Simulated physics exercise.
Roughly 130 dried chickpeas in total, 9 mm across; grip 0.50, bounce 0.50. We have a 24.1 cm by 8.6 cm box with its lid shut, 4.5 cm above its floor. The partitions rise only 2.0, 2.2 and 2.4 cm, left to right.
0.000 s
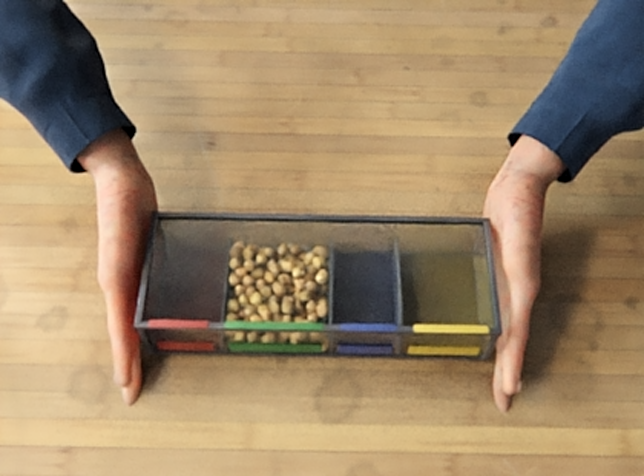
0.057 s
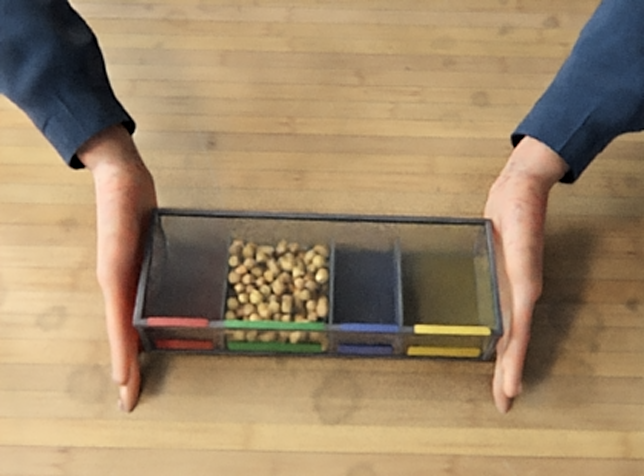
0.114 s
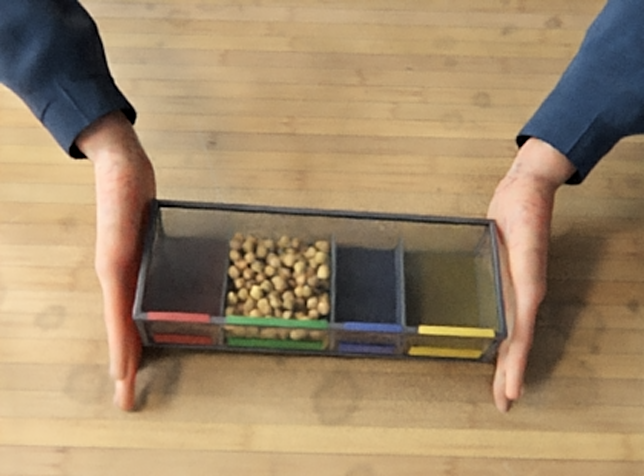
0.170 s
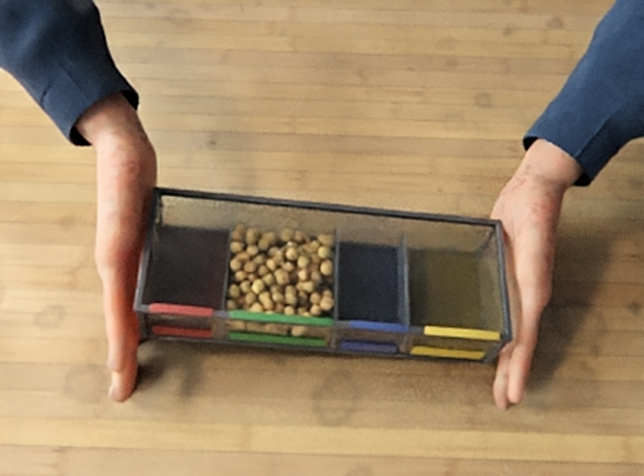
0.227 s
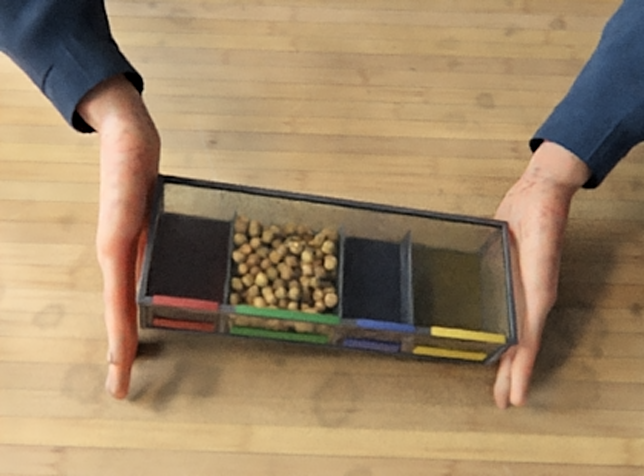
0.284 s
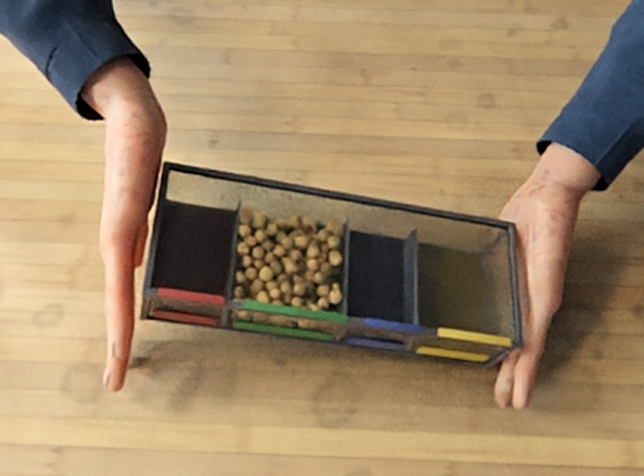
On a light wooden surface, two hands in dark blue sleeves hold a clear, four-section box with chickpeas in the green-marked section, then raise its left end so that it slants down toward the right.
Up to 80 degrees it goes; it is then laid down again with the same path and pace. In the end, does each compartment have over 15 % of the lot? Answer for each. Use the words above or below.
Red: Below; blue: Below; green: Above; yellow: Above.
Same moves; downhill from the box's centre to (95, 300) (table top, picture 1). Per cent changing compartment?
Something like 45 in a hundred.
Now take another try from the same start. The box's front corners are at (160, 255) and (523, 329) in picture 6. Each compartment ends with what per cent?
You'd see red at 0 percent, blue at 10, green at 55 and yellow at 40 percent.
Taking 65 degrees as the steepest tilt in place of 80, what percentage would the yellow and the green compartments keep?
In per cent, yellow gets 15, green gets 75.
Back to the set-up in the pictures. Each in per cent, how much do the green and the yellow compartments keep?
In the green compartment 55 percent, in the yellow 40 percent.
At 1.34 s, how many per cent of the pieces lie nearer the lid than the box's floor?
Roughly 30 percent of the pieces.
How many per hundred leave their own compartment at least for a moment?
I'd say near 45 percent of them.
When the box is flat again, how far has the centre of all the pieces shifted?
Around 7.0 centimetres, start to finish.
After 1.34 s, tilt 80 degrees; blue 15 %, green 70 %, yellow 15 %.
Then, at 2.05 s, tilt 35 degrees; blue 5 %, green 55 %, yellow 40 %.
After 2.79 s, tilt 0 degrees; blue 5 %, green 55 %, yellow 40 %.
In the end, at 3.2 s, red 0 %, blue 5 %, green 55 %, yellow 40 %.
